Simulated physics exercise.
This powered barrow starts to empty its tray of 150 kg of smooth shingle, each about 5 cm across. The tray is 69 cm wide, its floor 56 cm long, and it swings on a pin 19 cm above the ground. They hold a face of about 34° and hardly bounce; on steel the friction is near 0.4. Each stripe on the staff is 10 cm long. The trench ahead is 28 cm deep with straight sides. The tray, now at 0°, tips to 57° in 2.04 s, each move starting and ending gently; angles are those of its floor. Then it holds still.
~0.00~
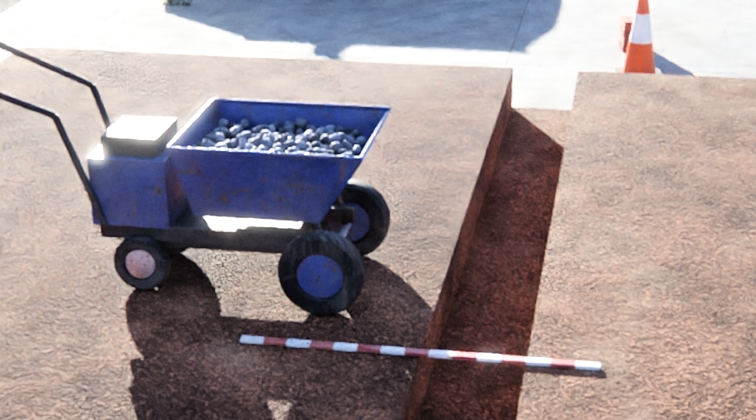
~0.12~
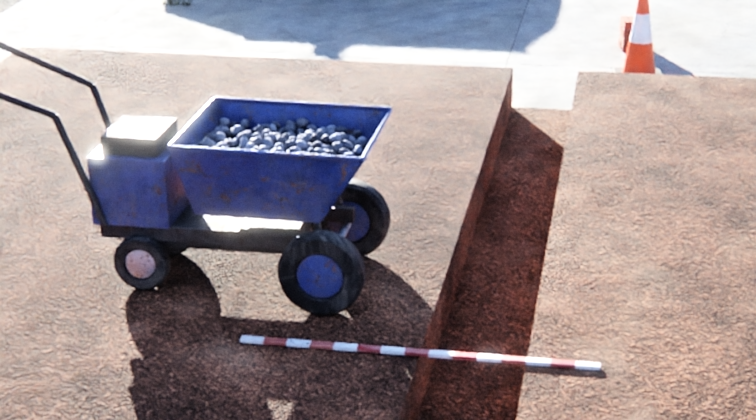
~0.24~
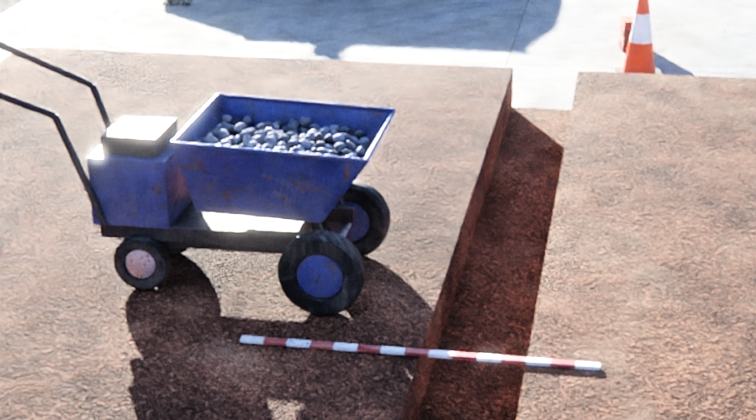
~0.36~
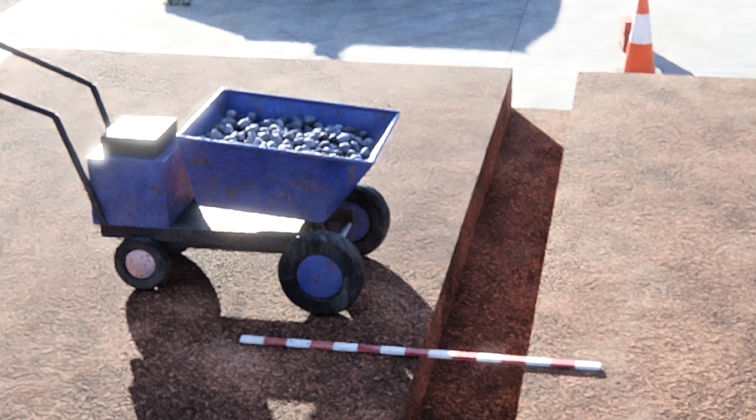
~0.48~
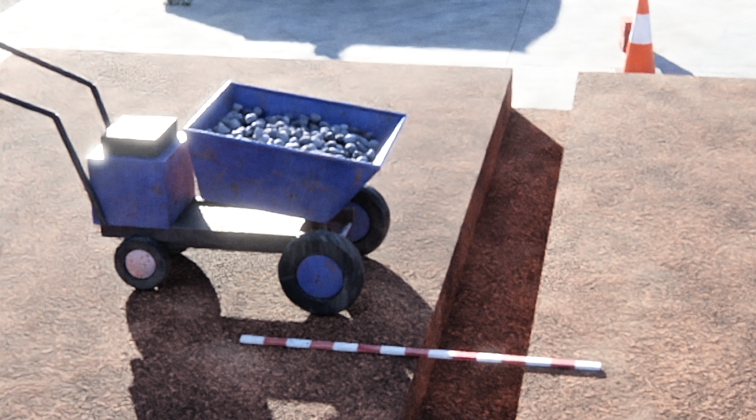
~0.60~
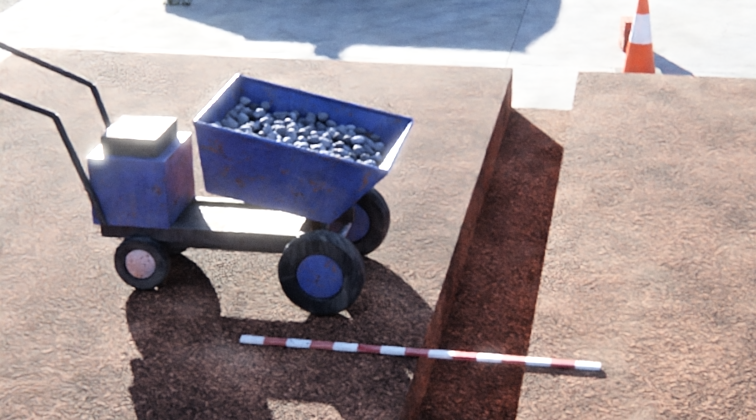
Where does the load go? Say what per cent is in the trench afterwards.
Close to 50 in a hundred.
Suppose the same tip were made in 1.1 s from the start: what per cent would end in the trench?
Then about 50 per cent.
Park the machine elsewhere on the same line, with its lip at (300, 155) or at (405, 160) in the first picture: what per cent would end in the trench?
Near 35 per cent from the first place, 35 from the second.
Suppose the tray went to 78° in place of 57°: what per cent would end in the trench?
Then about 100 per cent.
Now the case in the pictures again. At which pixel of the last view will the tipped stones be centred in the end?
Their middle is at about (496, 338).
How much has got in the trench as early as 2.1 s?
Some 15 per cent.
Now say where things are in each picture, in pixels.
In the first frame, the tray is at 0°, its lip at (362, 159); the top of the load is at (287, 137).
In the second frame, the tray is at 1°, its lip at (363, 160); the top of the load is at (281, 137); the stones move at 0.1 m/s on average.
In the third frame, the tray is at 2°, its lip at (367, 161); the top of the load is at (262, 134); the stones move at 0.1 m/s on average.
In the fourth frame, lip at (373, 164), floor tilted 5°, highest stones at (256, 130); the stones move at 0.2 m/s on average.
In the fifth frame, the tray is at 8°, its lip at (380, 168); the top of the load is at (238, 122); the stones move at 0.3 m/s on average.
In the sixth frame, lip at (388, 172), floor tilted 12°, highest stones at (246, 116); the stones move at 0.3 m/s on average.
After 1.5 s the floor is at 48°; 100 % in the tray; the foremost stones are at (437, 204).
After 2.1 s the floor is at 57°; 85 % in the tray, 15 % in the trench; the foremost stones are at (532, 331).
After 2.5 s the floor is at 57°; 72 % in the tray, 28 % in the trench; the foremost stones are at (559, 317).
After 4.4 s the floor is at 57°; 50 % in the tray, 50 % in the trench; the foremost stones are at (568, 323).
